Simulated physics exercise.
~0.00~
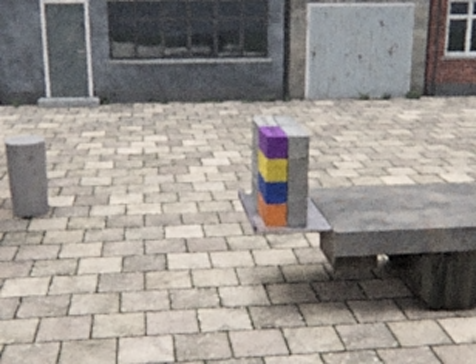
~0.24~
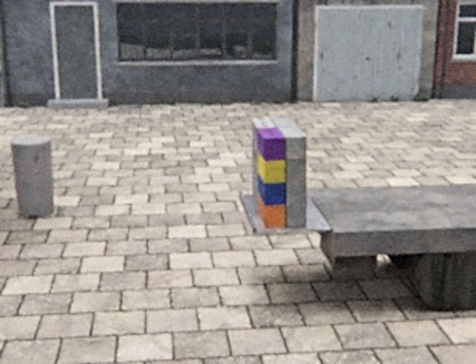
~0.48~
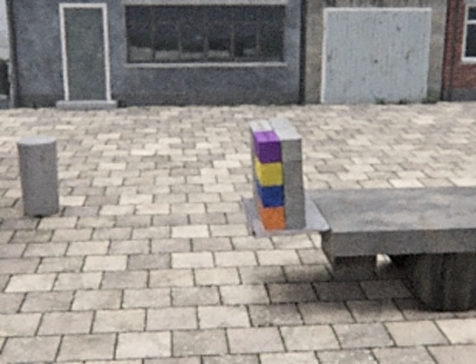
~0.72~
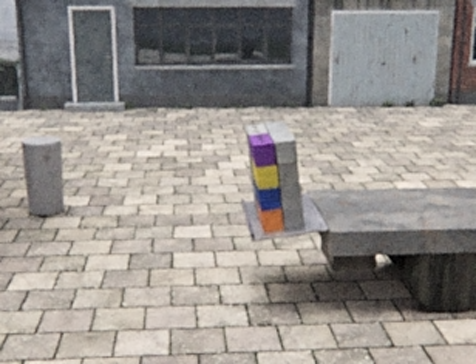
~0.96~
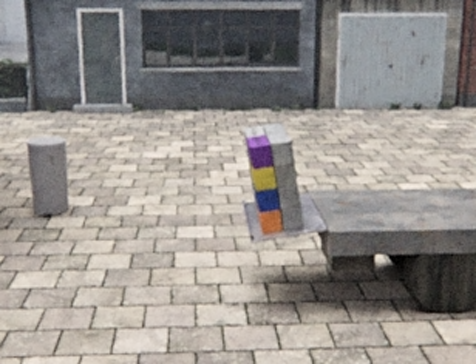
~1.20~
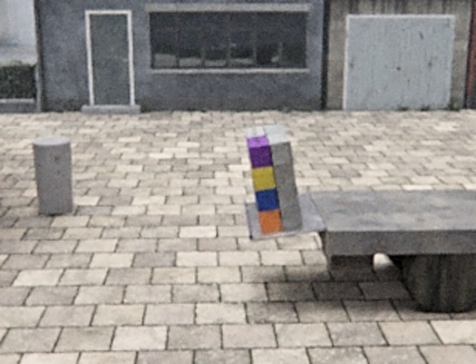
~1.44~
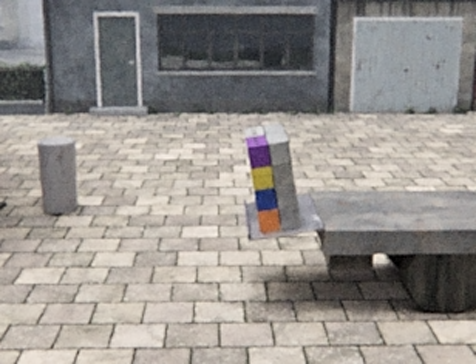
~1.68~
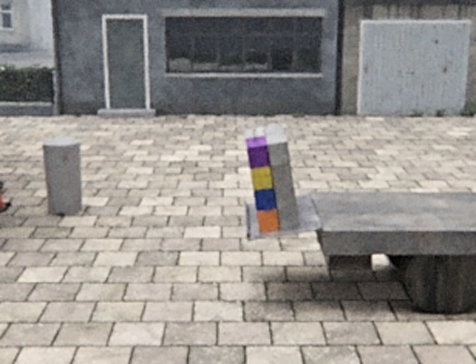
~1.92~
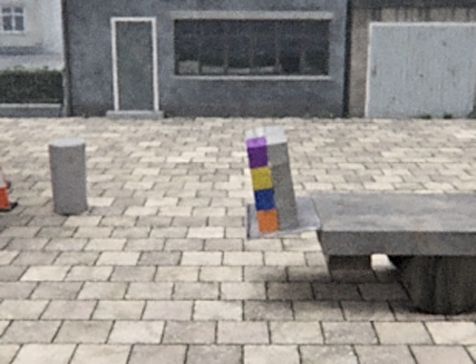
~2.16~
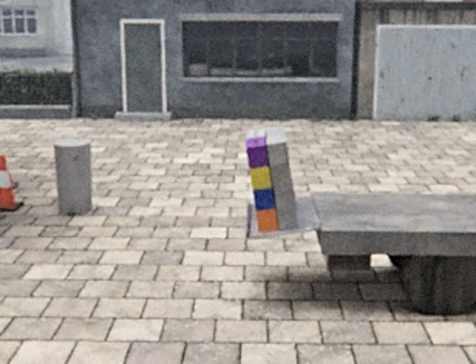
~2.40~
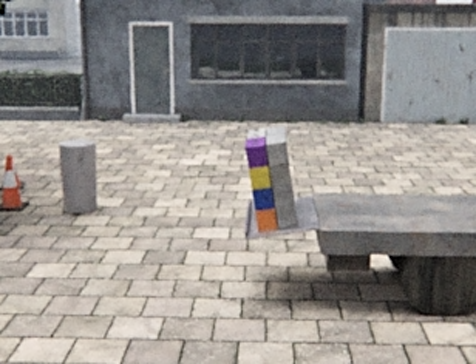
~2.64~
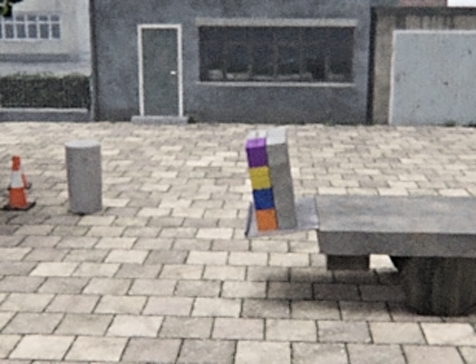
A grey stone bench, or slab-like bed, juts in from the right of a paved square, seen from slightly above, with a dark grey building behind. On a thin flap at its left end stands a compact stack of blocks, mostly grey, with purple, yellow, blue and orange ones down the near side. The flap droops a little to the left, and the stack leans with it. Then the tilting stops, while the view drifts and an orange and white cone appears beyond a short grey post. The stack ends leaning but whole, every block still aboard.
